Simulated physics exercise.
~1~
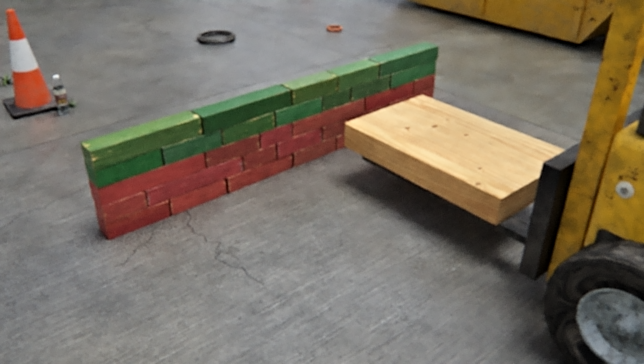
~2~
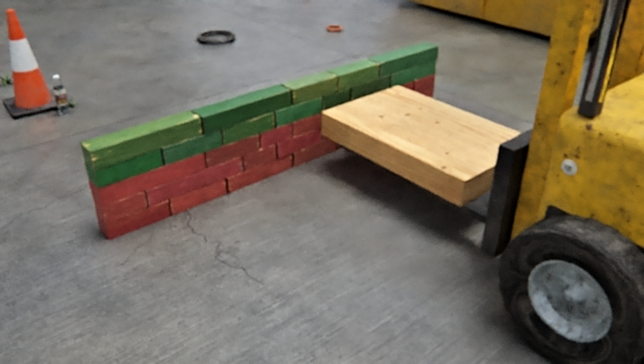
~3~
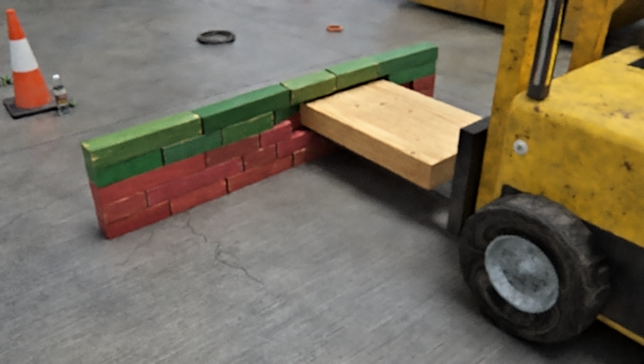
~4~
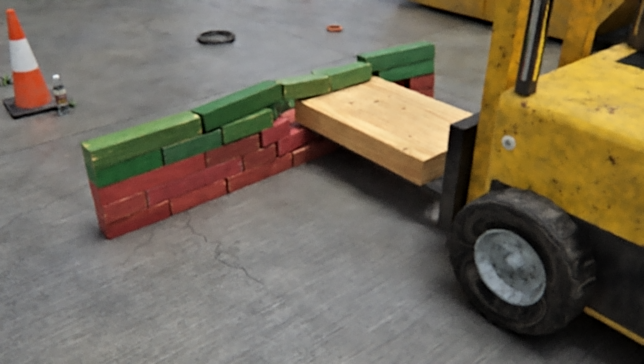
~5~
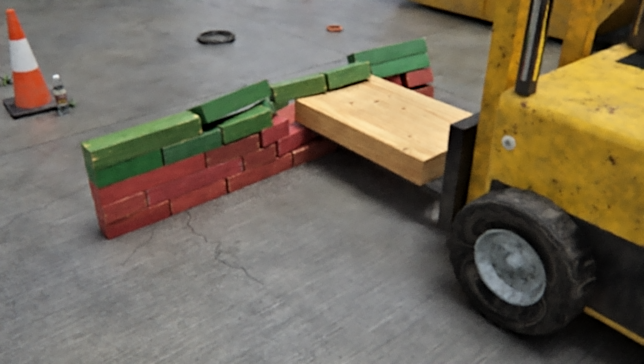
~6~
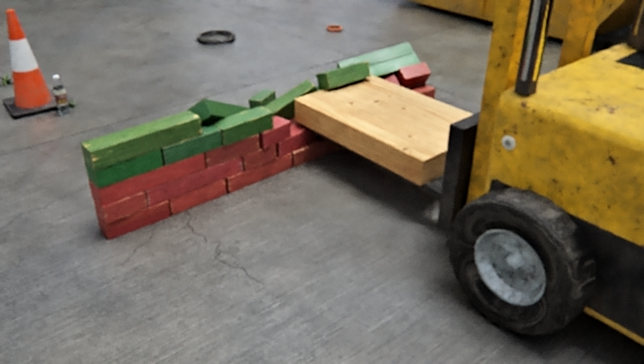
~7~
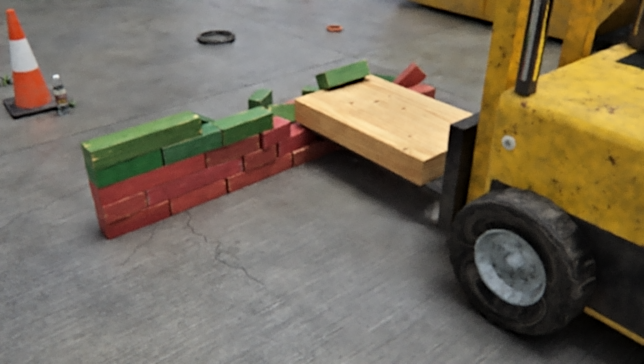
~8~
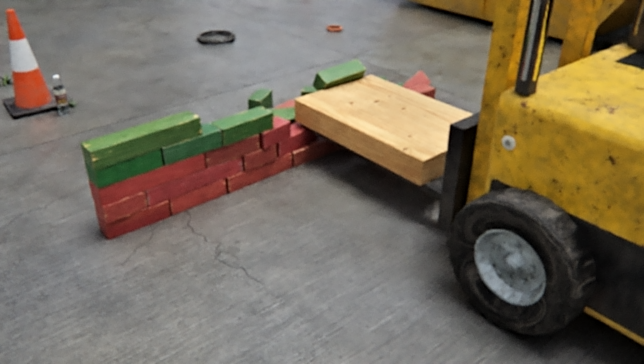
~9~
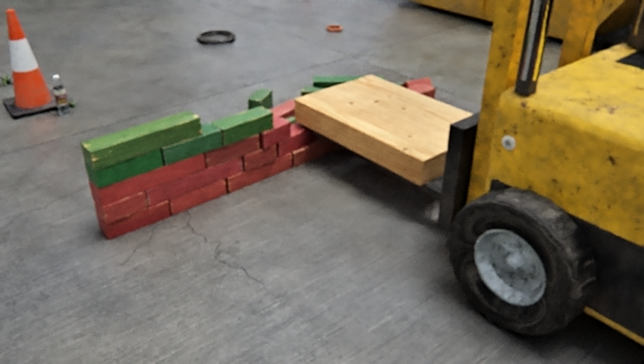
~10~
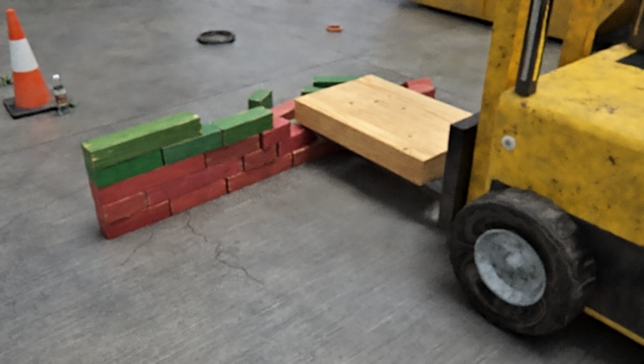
A yellow forklift at the right carries a thick pale wooden block toward a low wall of loose bricks, green above and red below, on a grey concrete floor seen from slightly above. An orange and white cone stands at the far left, with a dark ring beyond the wall. The forklift rolls leftward and pushes the block into the wall's right half, then stops. Green pieces there bulge, tilt and tumble off the back, and a few red ones tip. At the end the left section still stands, its top green brick unmoved, while the block rests in the broken gap.
